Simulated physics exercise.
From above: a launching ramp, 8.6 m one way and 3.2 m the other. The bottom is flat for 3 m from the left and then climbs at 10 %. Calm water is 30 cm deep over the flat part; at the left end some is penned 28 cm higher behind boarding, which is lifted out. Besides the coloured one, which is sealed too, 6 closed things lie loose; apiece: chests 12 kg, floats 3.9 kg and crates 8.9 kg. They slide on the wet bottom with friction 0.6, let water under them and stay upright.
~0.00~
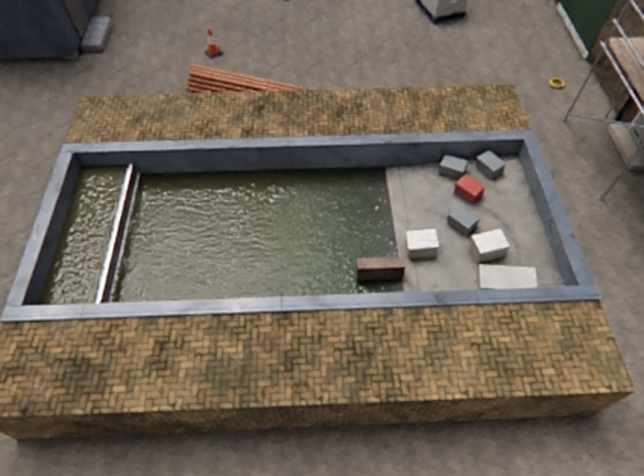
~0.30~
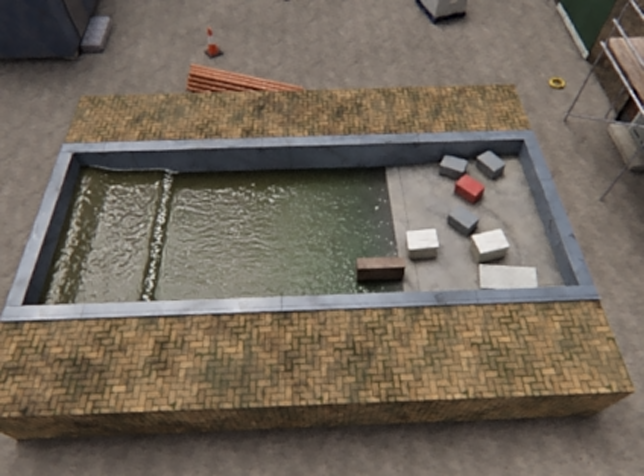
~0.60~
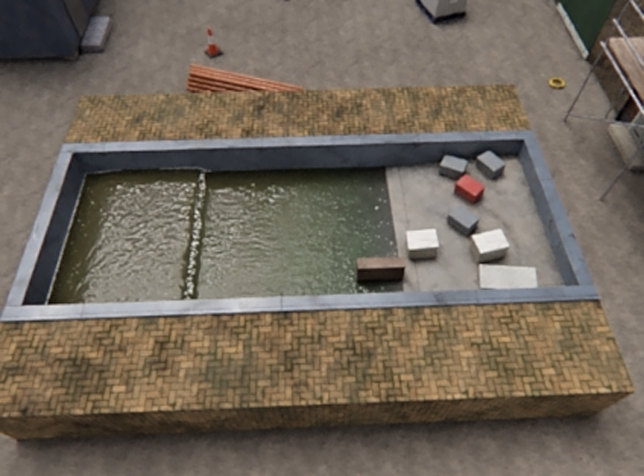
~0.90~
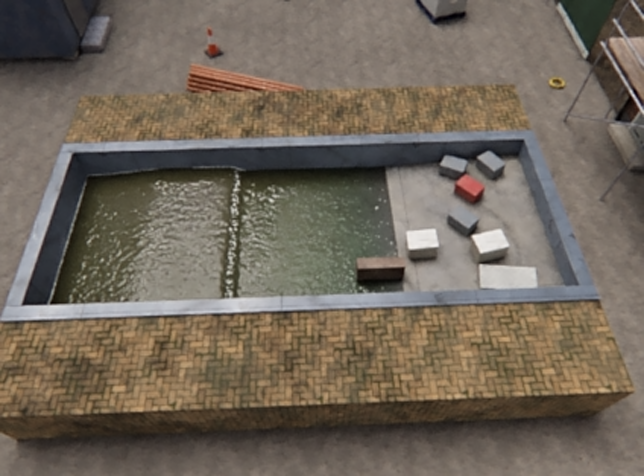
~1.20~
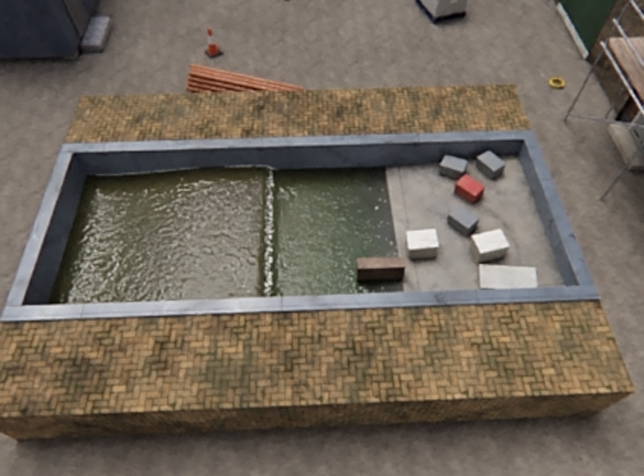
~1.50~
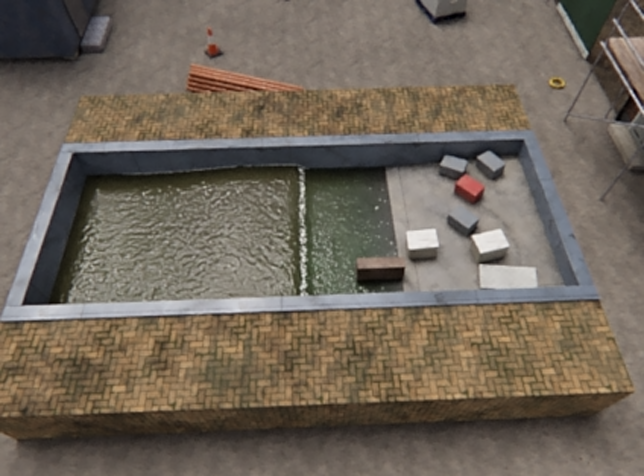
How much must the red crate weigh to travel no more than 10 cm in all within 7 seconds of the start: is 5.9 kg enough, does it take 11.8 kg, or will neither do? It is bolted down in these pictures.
Verdict: Neither load is enough.
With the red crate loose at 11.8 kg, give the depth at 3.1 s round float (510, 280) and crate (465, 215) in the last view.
About 1 and 5 cm.
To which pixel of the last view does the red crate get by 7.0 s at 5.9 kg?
Near (516, 178).
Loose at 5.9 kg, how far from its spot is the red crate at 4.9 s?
Roughly 80 cm.
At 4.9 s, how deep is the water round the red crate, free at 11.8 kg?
About 4 cm.
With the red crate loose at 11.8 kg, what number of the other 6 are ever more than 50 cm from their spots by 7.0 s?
That makes 2.
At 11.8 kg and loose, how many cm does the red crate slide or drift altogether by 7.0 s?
About 30 cm.
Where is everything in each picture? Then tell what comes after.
The red crate at (472, 185), on the bottom; 18.7 m2 under water; 0 of 7 have shifted, in the first picture.
The red crate at (472, 185) rests on the ground; 18.7 m2 under water; 0 of 7 have shifted, in the second picture.
The red crate at (472, 185) rests on the ground; 18.7 m2 under water; 0 of 7 have shifted, in the third picture.
The red crate at (472, 185), on the bottom; water covers 18.7 m2; 0 of 7 have shifted, in the fourth picture.
The red crate at (472, 185), on the bottom; 18.7 m2 under water; 0 of 7 have shifted, in the fifth picture.
The red crate at (472, 185) rests on the ground; water covers 18.7 m2; 0 of 7 have shifted, in the sixth picture.
After 2.1 s the red crate would be 0 cm from its start with 5.9 kg and 0 cm from its start with 11.8 kg; 0 cm of water round it then.
After 3.1 s the red crate would be 0 cm from its start with 5.9 kg and 0 cm from its start with 11.8 kg; 1 cm of water round it then.
After 4.9 s the red crate would be 82 cm from its start with 5.9 kg and 28 cm from its start with 11.8 kg; 4 cm of water round it then.
After 7.0 s the red crate would be 82 cm from its start with 5.9 kg and 28 cm from its start with 11.8 kg; 1 cm of water round it then.
